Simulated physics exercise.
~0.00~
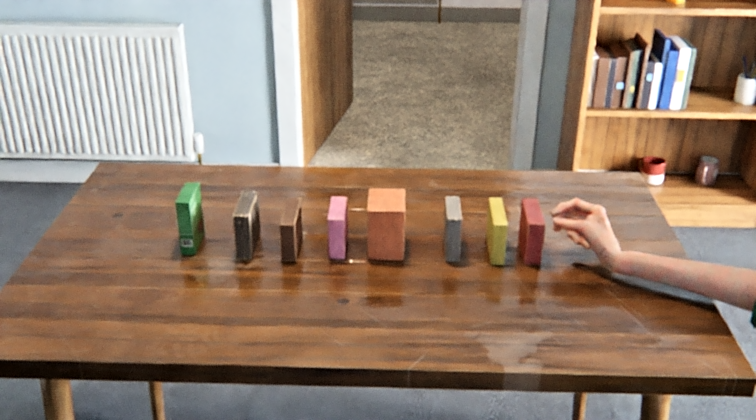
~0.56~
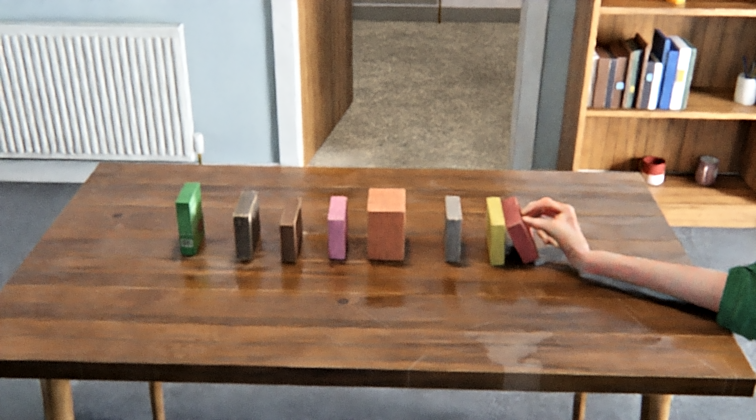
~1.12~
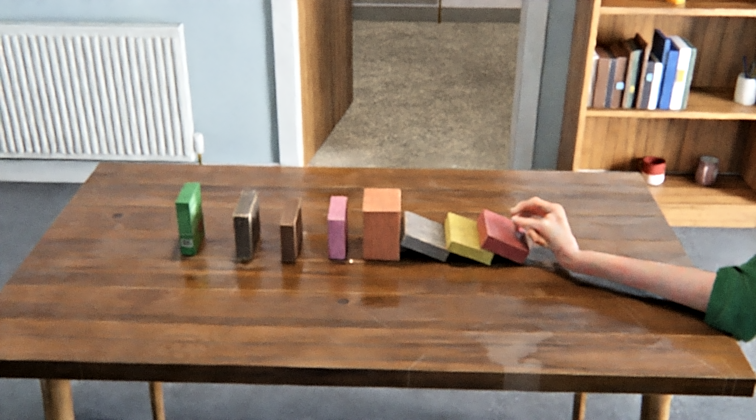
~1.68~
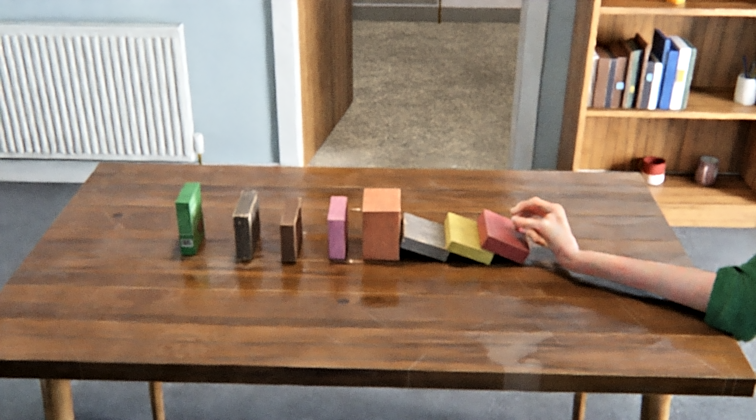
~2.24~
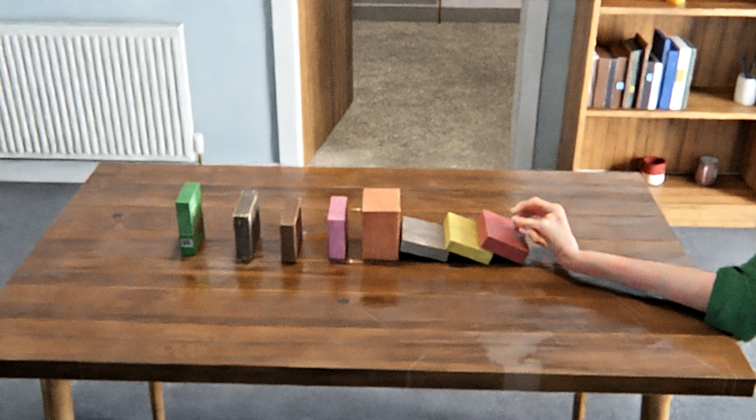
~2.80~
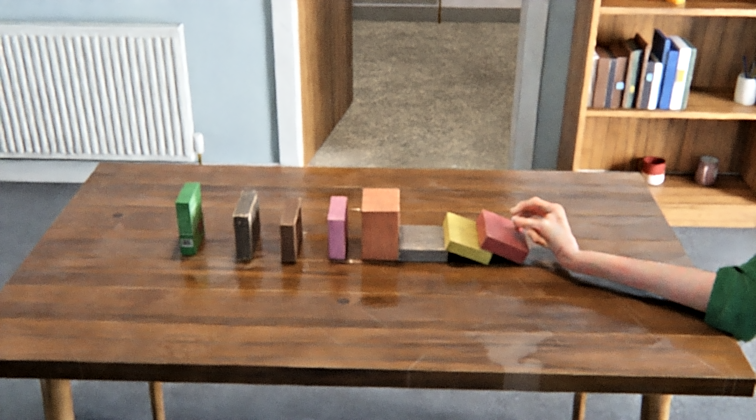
Hand tipping a red block leftward into yellow and grey ones, which topple, while the big orange block and four beyond stay standing.
